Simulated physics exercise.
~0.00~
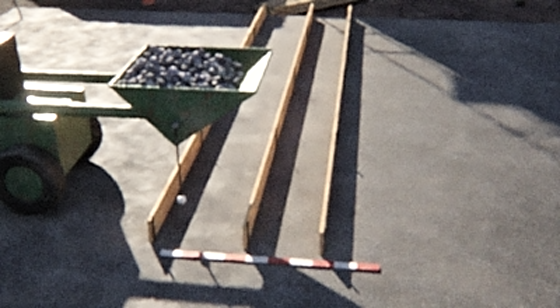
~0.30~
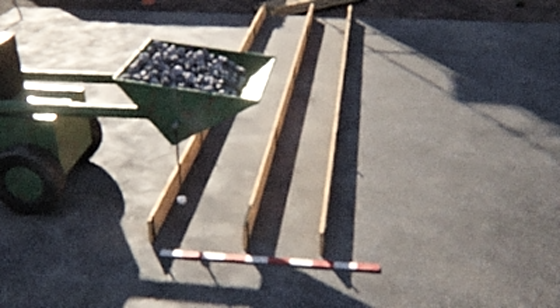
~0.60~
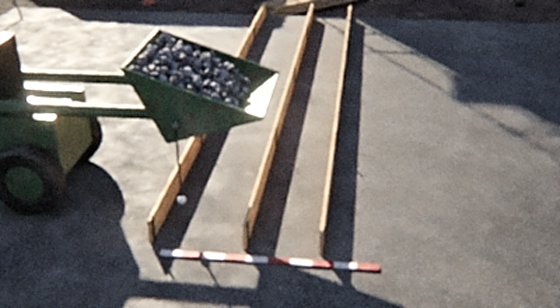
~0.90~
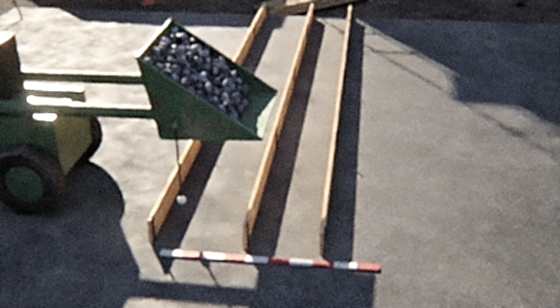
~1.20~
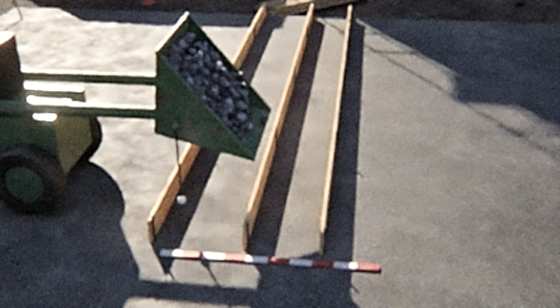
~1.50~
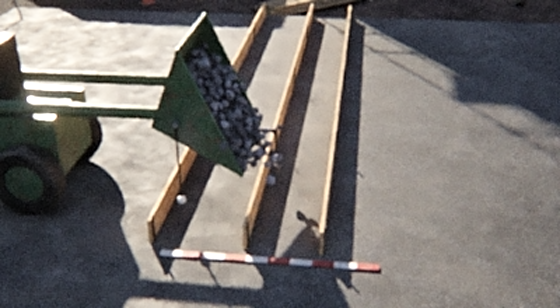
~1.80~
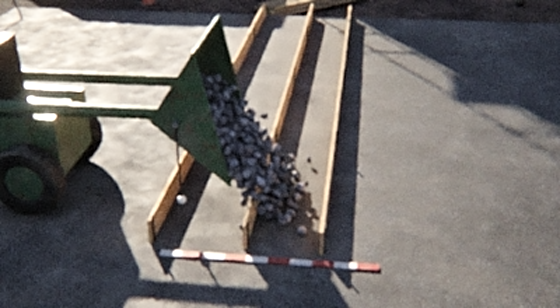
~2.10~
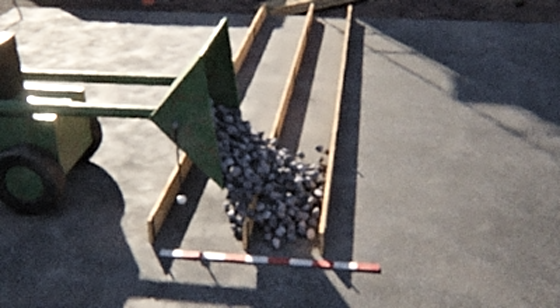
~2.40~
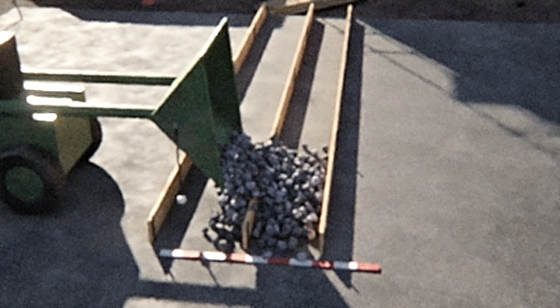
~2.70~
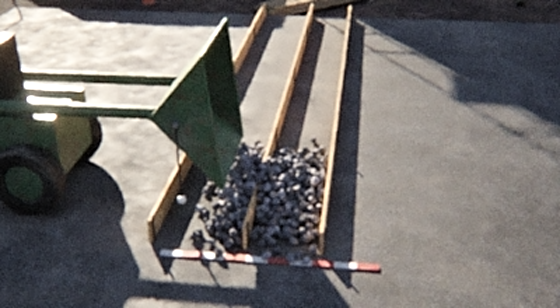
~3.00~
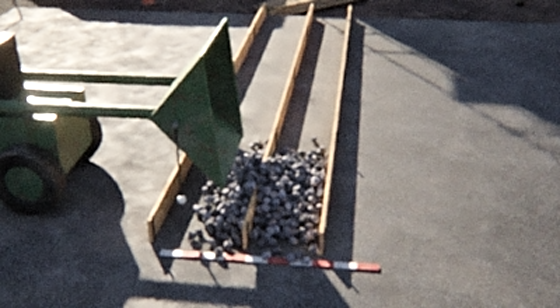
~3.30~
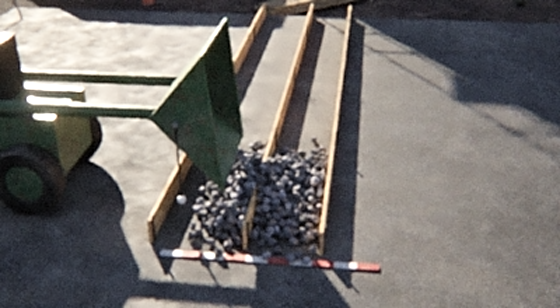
Green loader bucket tipping forward and pouring grey stones across two board-lined bays, the stones settling in a heap over the middle board.
